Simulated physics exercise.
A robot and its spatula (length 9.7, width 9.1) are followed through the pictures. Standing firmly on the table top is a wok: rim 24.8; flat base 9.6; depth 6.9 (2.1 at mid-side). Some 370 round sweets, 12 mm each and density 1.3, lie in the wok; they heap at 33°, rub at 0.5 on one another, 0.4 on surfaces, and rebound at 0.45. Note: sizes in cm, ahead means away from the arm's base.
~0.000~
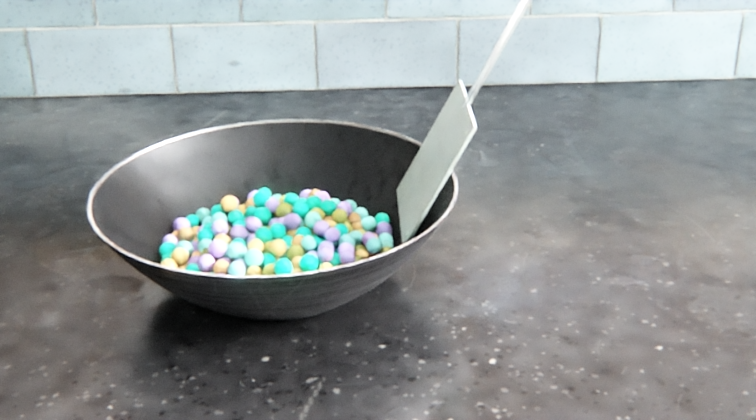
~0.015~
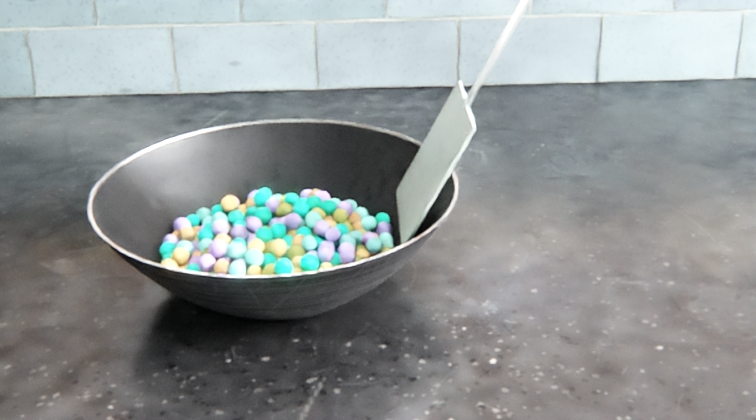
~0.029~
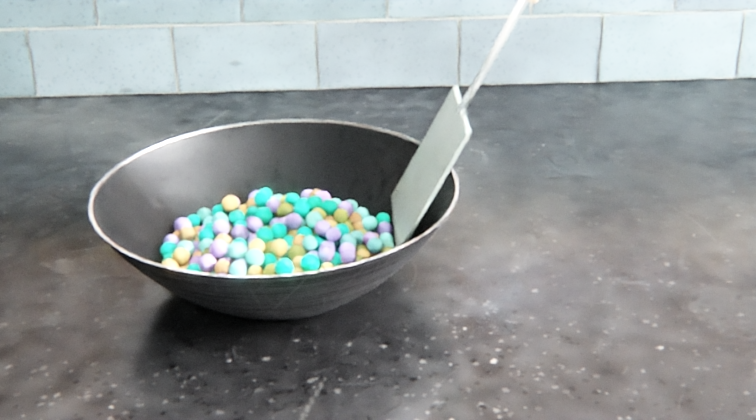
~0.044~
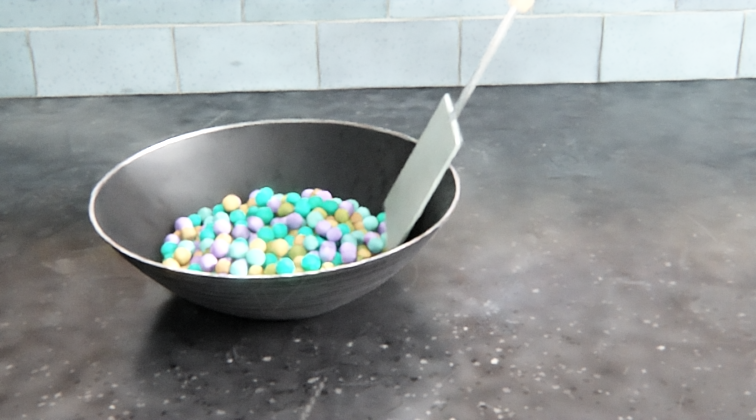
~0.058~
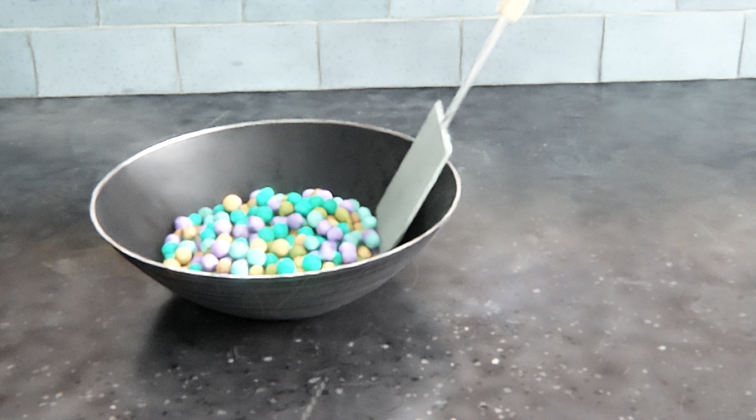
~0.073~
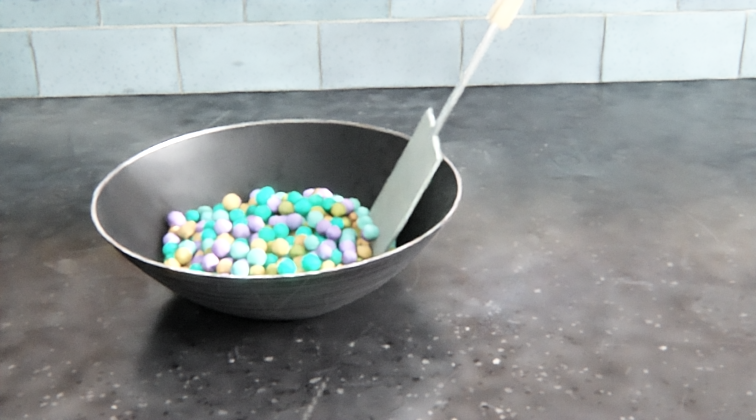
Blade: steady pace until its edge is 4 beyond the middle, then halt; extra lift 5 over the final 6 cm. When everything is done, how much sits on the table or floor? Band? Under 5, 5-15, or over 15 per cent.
Under 5 per cent.
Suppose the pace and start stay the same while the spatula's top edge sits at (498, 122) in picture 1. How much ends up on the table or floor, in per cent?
0 percent or thereabouts.
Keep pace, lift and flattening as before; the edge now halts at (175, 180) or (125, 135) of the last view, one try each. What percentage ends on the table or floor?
Estimates, in order: 15 % and 50 %.
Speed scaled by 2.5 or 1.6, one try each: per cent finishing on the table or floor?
Some 15 and 5 per cent.
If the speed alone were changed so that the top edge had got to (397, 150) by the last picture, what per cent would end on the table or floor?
Expect about 10 per cent there.
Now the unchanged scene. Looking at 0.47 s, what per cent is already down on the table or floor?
That would be near 0 per cent, give or take.
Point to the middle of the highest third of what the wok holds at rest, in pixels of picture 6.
Approximately at pixel (181, 223).
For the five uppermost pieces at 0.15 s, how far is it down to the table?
They are near 5 cm up.
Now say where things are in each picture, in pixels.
In the first picture, the spatula top edge at (468, 102), sloping 62°; upper third of the load around (280, 236), from x 170 to 385, top at y 195; 368 in the wok.
In the second picture, the spatula top edge at (467, 103), sloping 62°; upper third of the load around (280, 236), from x 170 to 390, top at y 195.
In the third picture, the spatula top edge at (462, 109), sloping 62°; upper third of the load around (281, 236), from x 170 to 390, top at y 195.
In the fourth picture, the spatula top edge at (453, 117), sloping 62°; upper third of the load around (282, 236), from x 170 to 390, top at y 195.
In the fifth picture, the spatula top edge at (443, 126), sloping 62°; upper third of the load around (282, 237), from x 170 to 390, top at y 195.
In the sixth picture, the spatula top edge at (434, 133), sloping 62°; upper third of the load around (278, 233), from x 170 to 390, top at y 195; 368 in the wok.
After 0.15 s, sloping 62°, highest piece 5 above the table; 368 in the wok.
After 0.23 s, sloping 62°, highest piece 6 above the table; 368 in the wok.
After 0.47 s, sloping 62°, highest piece 7 above the table; 368 in the wok.
After 1.52 s, sloping 62°, highest piece 7 above the table; 368 in the wok.
In the end, 368 in the wok. That is 0 % on the table or floor.
